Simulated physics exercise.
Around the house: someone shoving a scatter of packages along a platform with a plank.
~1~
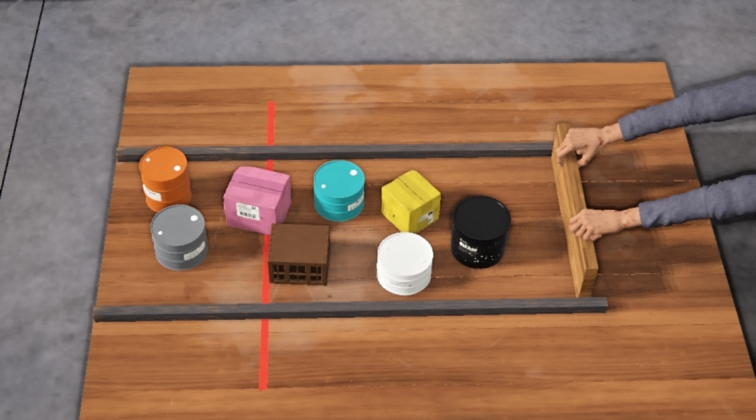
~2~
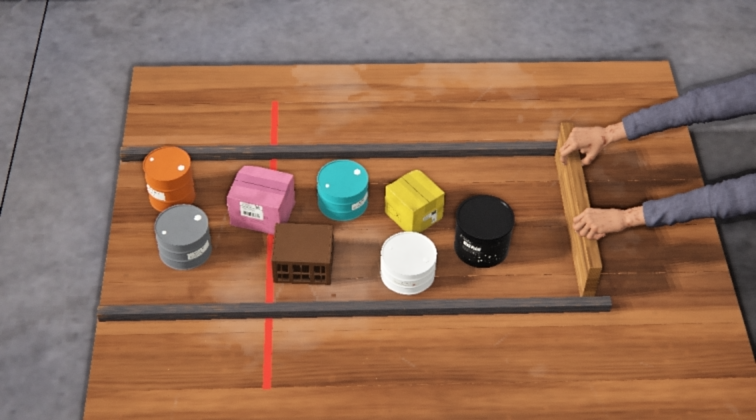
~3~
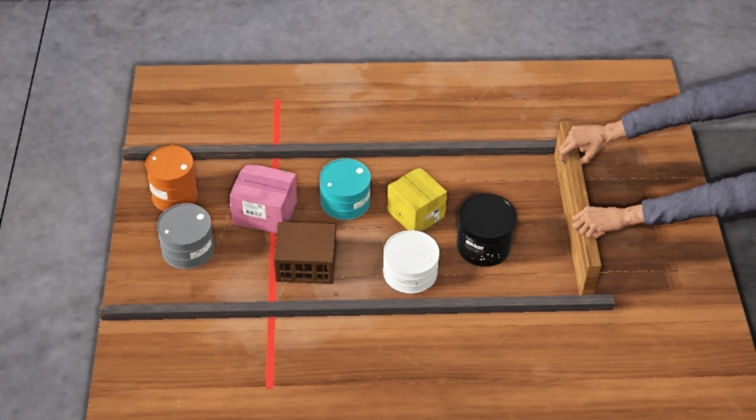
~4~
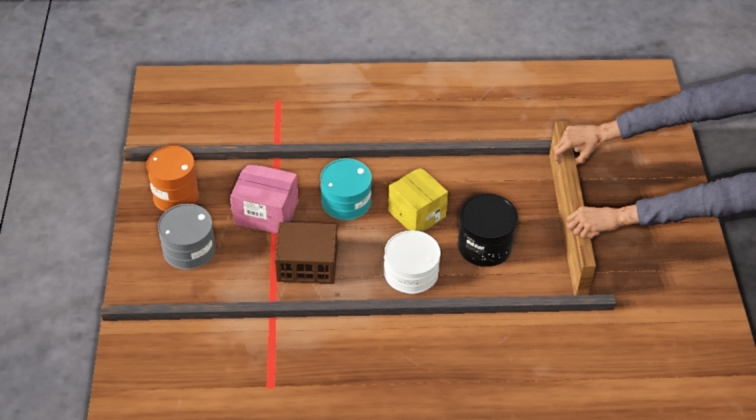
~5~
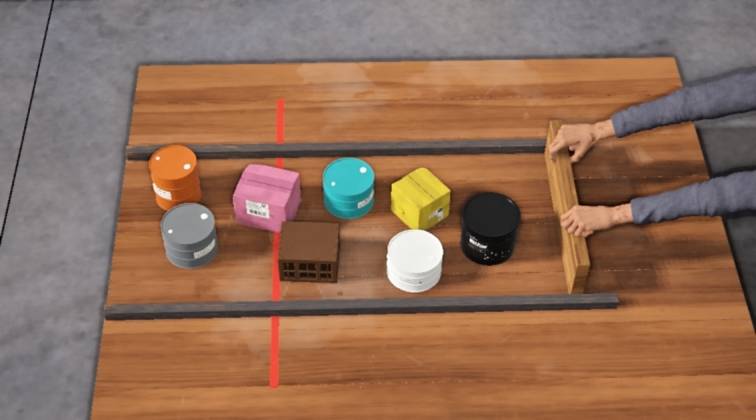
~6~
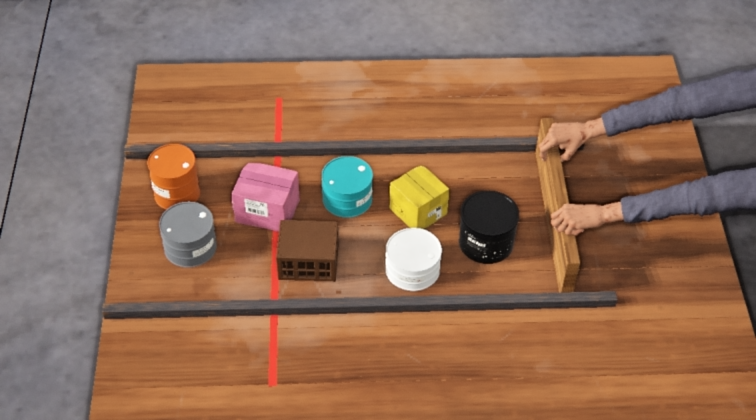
On a wooden table, two hands move a plank slightly left toward scattered, motionless containers.
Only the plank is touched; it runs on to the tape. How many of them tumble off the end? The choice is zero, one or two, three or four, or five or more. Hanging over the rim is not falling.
The number that fall off is zero.
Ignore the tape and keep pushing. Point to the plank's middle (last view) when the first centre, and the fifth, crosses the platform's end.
First at (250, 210), next at (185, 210).
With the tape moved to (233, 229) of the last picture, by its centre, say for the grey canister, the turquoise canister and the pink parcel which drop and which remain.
The grey canister drops off; the turquoise canister does not fall; the pink parcel survives.
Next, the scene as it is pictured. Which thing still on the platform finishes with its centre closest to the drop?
The grey canister.
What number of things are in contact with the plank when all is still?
It touches 3.
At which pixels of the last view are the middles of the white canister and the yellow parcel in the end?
First (247, 275), then (256, 190).
Soon after, none off yet; orange canister at rest near (174, 177); grey canister at rest near (188, 234); pink parcel at rest near (266, 197).
Then, none off yet; orange canister at rest near (174, 177); grey canister moved a little near (179, 241); pink parcel moved about its own width near (214, 201).
At rest, the number that fall off is zero.
